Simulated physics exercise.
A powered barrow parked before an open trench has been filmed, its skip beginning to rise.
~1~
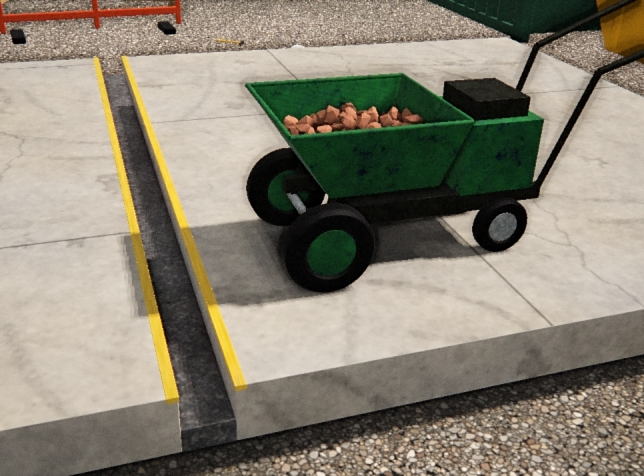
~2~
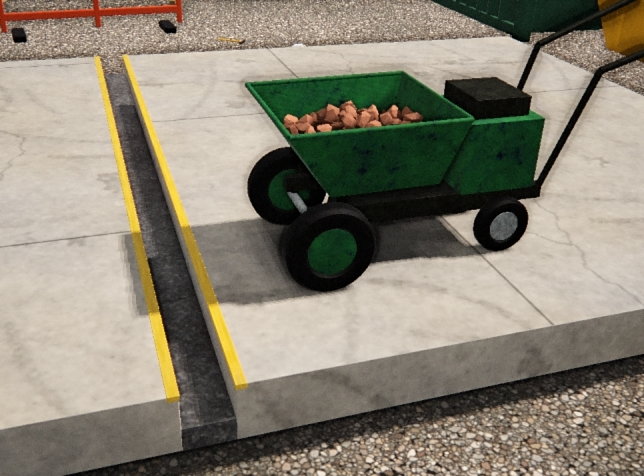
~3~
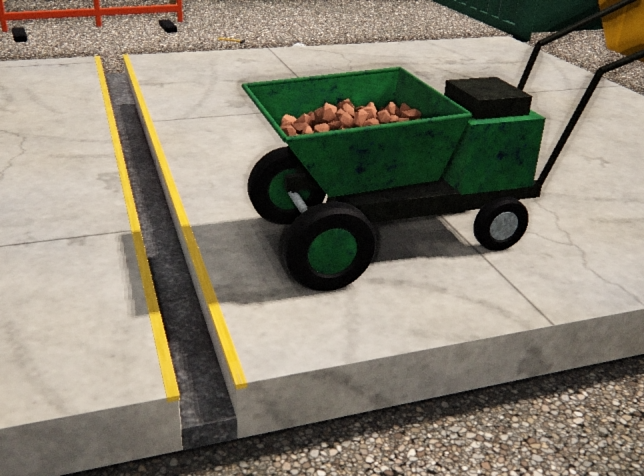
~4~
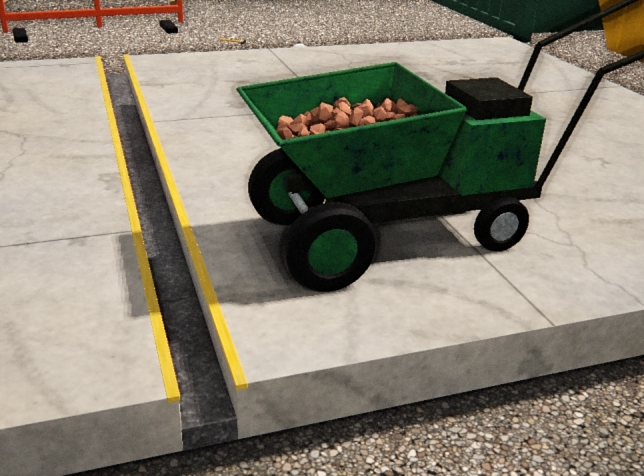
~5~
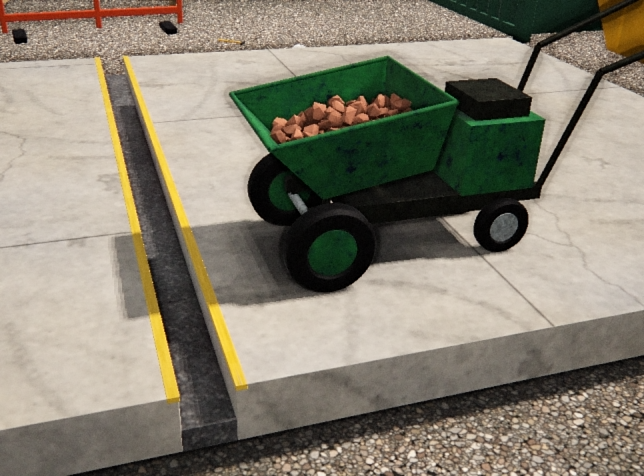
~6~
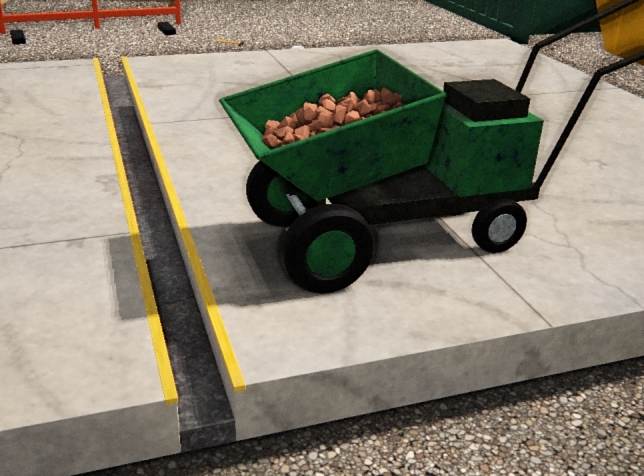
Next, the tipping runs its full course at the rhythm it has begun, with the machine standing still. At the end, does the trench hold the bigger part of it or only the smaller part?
The load will chiefly settle in the trench.
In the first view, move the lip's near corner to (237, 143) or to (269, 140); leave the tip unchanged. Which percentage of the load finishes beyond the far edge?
70 % then 40 %.
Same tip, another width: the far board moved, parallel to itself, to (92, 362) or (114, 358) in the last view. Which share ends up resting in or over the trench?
Close to 90 per cent in the first, close to 90 per cent in the second.
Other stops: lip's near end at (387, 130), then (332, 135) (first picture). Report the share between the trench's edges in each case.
20 % and 60 %.
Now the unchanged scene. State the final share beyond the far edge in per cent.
Call it some 25 percent of the pieces.
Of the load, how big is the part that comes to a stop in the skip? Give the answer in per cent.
I'd put it near 10 percent.
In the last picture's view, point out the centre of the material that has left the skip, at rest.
Close to (163, 275) in the last picture.
Shortly afterwards, skip tipped steeply; the whole lot in the skip.
Next, skip tipped right over; all but a few in the skip; a little in or heaped over the trench.
Some moments later, skip tipped right over; near a third in the skip; near a third in or heaped over the trench; near a quarter beyond it.
In the end, skip tipped right over; a little in the skip; only a few short of the trench; near two thirds in or heaped over the trench; near a quarter beyond it.
